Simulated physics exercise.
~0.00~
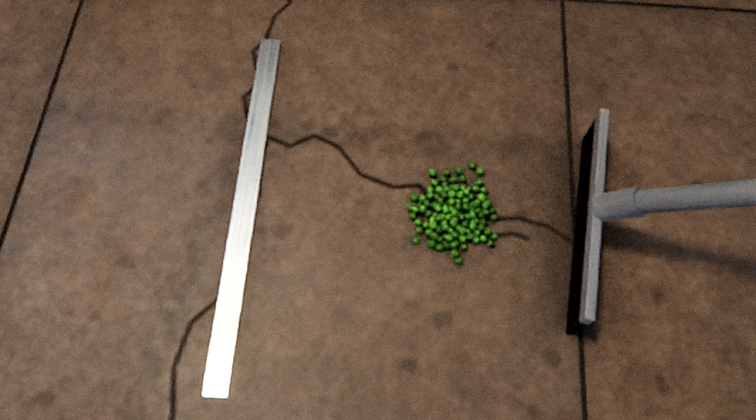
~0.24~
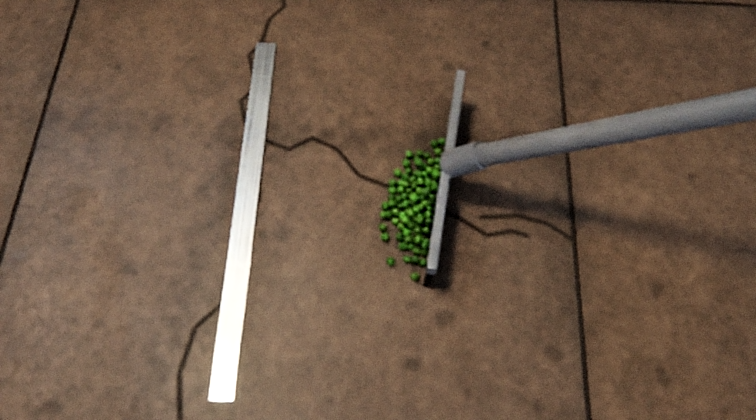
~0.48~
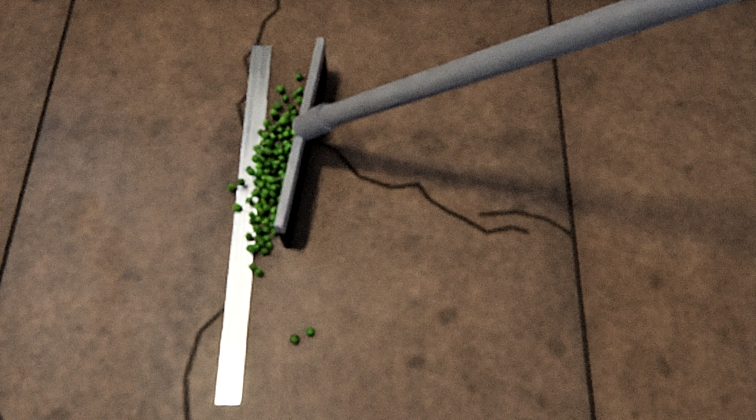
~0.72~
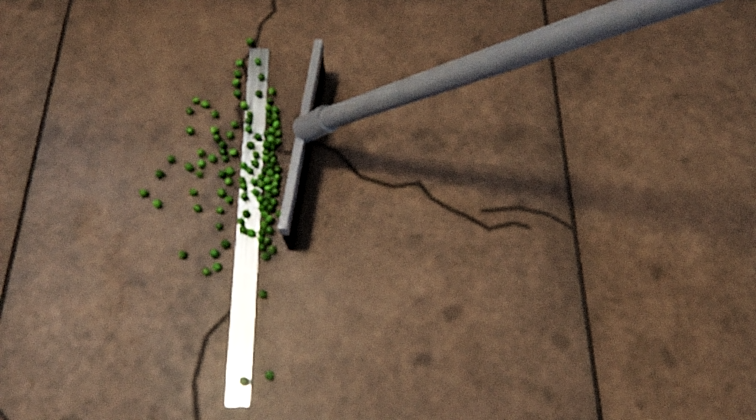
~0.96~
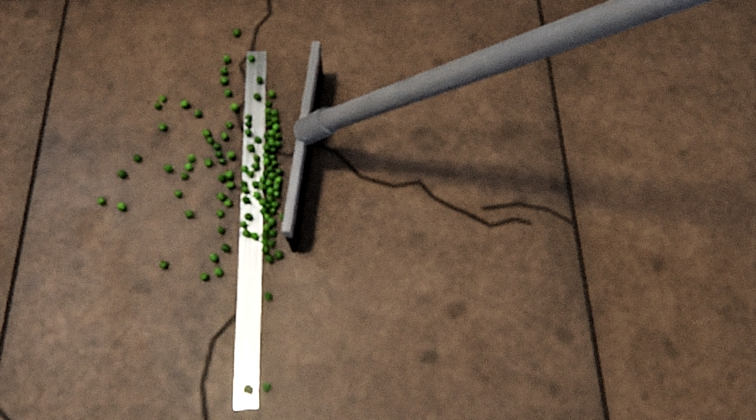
At first, a loose cluster of green peas lies on a cracked brown floor between a flat metal strip on the left and a long-handled squeegee on the right. The squeegee slides left, gathers the peas against its blade and pushes them along. It carries them up to the strip, where they bunch into a long band while a couple stray below. The blade stops just short of the strip, and many peas spill over it and scatter to the left. Finally, some peas lie spread beyond the strip, while many others remain on it or crowded along its right edge.
